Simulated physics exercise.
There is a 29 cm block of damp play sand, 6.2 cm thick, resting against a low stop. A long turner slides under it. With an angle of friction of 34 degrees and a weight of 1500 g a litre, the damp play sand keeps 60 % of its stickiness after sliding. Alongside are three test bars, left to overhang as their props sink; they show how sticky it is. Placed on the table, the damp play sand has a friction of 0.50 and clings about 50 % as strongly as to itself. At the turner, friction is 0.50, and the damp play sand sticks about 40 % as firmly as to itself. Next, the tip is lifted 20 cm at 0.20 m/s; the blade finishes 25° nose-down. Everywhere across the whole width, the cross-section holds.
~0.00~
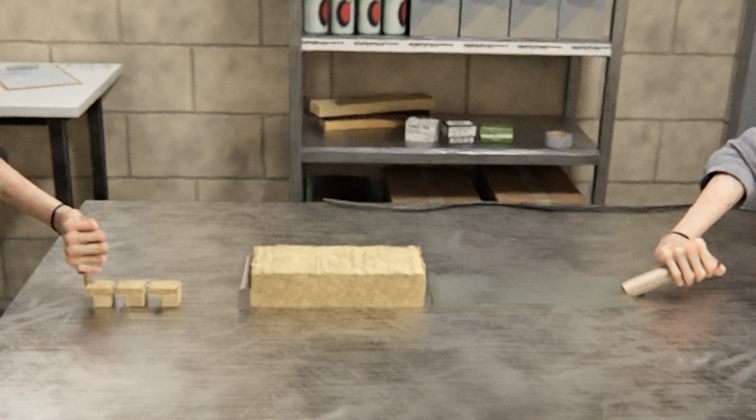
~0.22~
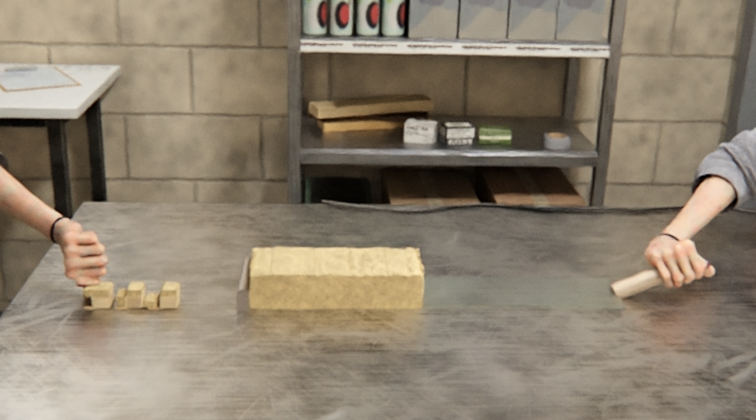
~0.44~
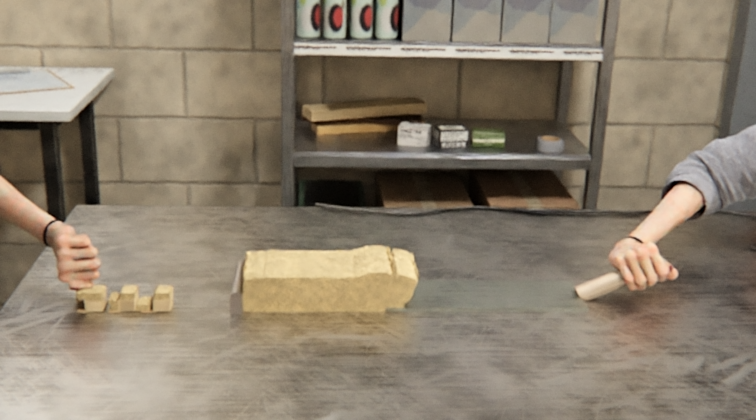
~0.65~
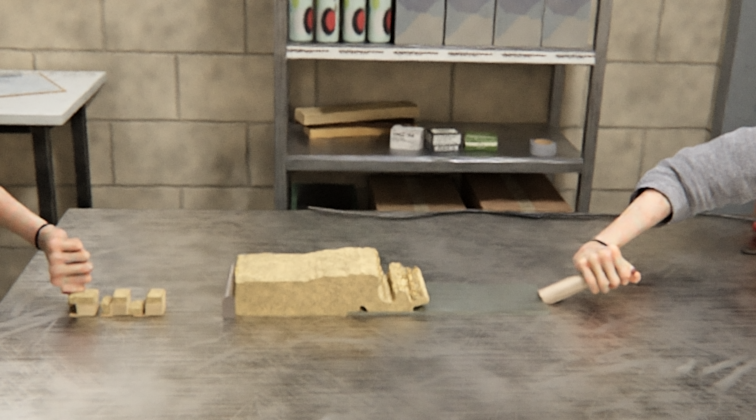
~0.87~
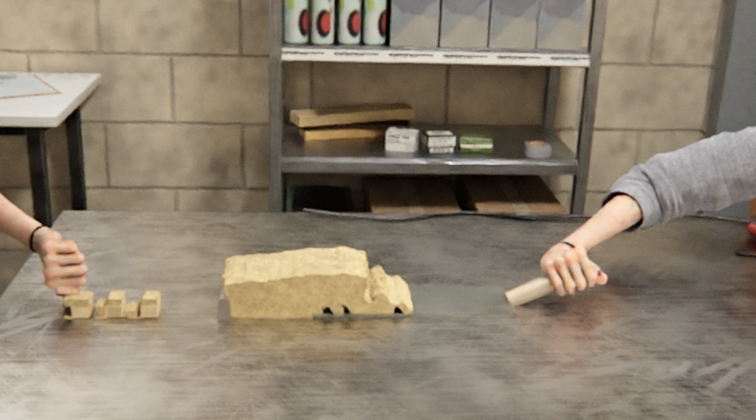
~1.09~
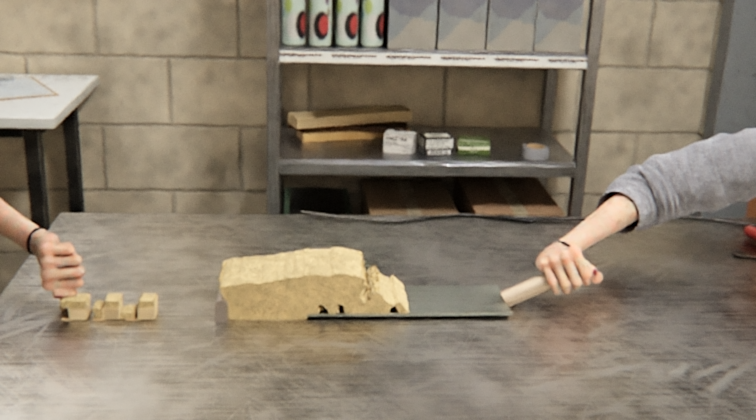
The clip shows a hand on the right sliding a long flat blade leftward under a block of damp sand, whose right end cracks and slumps, after small test bars beside a hand on the left break and sink.
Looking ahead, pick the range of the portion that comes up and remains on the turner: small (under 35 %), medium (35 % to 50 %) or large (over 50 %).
It should end up in the middle range, so 35 % to 50 %.
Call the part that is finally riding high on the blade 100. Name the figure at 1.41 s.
20 per cent.
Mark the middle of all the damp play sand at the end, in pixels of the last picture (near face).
Look around (302, 250) on the near face.
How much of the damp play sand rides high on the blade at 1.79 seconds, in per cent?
Reading: Around 40 %.
By 1.41 s, the tip is 6.8 cm up.
By 1.79 s, the tip is 14 cm up.
By 2.17 s, the tip is 20 cm up and 41 % is riding high on the blade.
By 2.55 s, the tip is 20 cm up and 41 % is riding high on the blade.
By 2.65 s, at the end, the tip is 20 cm up and 41 % is riding high on the blade.
